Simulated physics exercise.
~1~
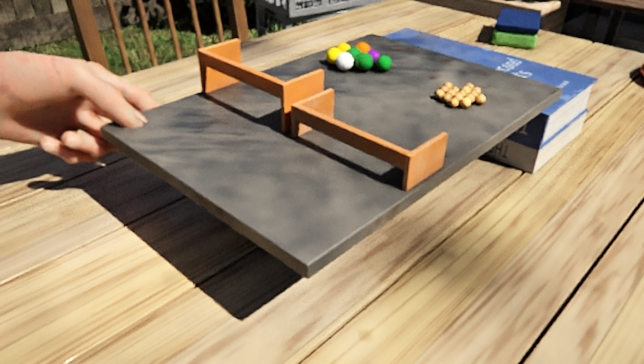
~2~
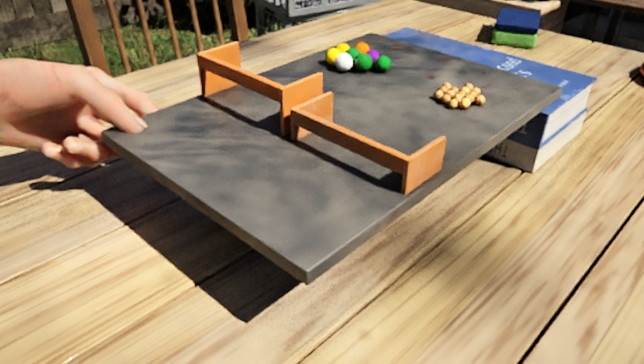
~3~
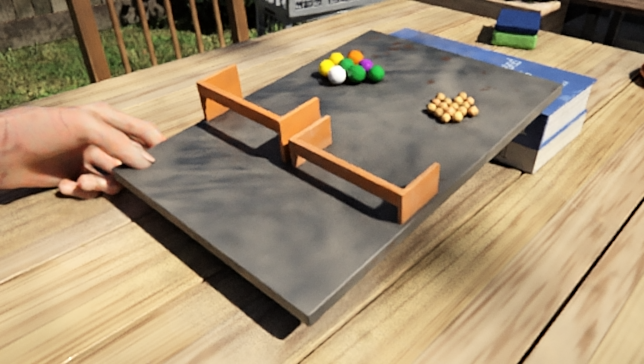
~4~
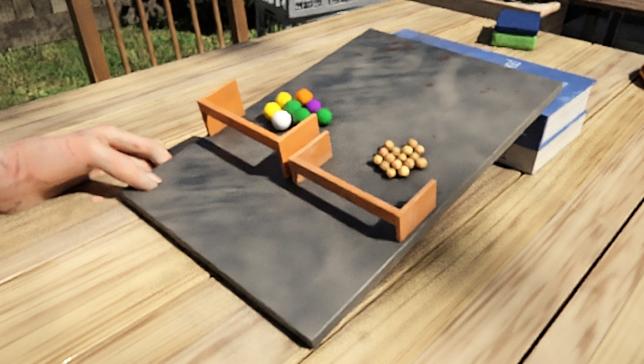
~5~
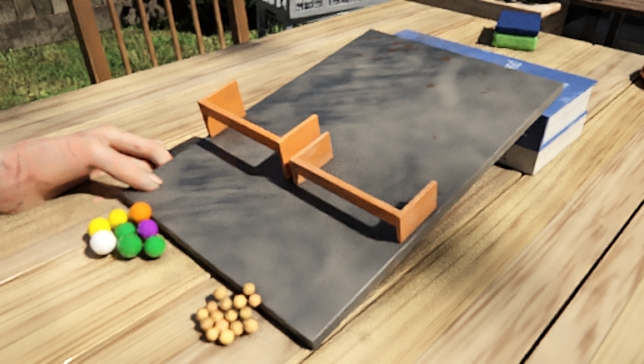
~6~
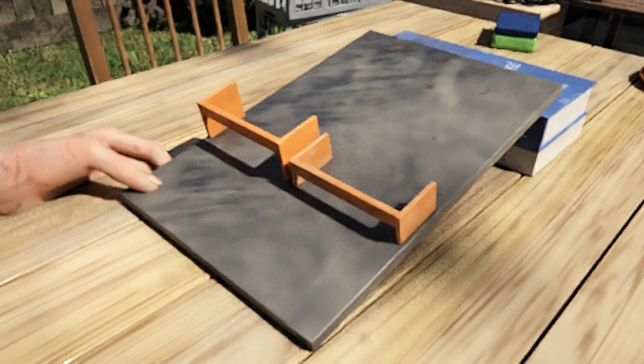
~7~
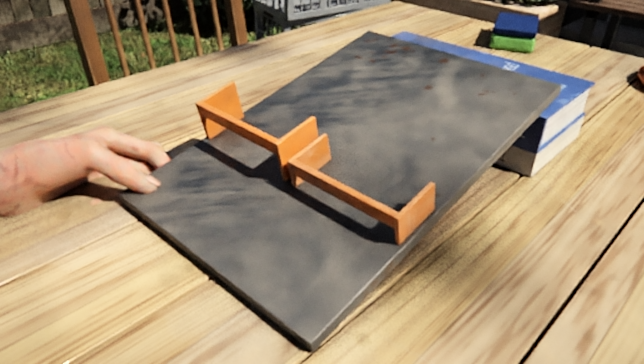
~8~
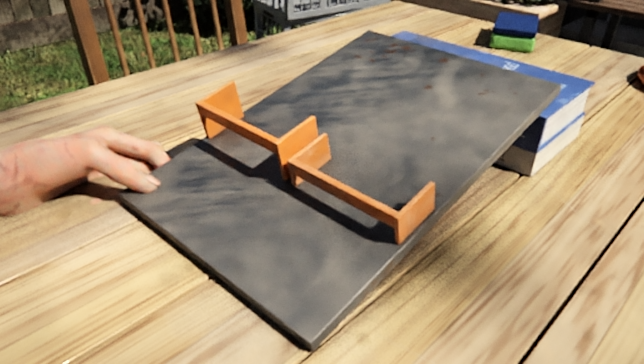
The video shows a hand lowering one end of a dark board propped on books, with coloured balls and small tan balls above two orange gates. Both groups slide down past the gates and off the lower edge, leaving the tilted board empty except for the gates.
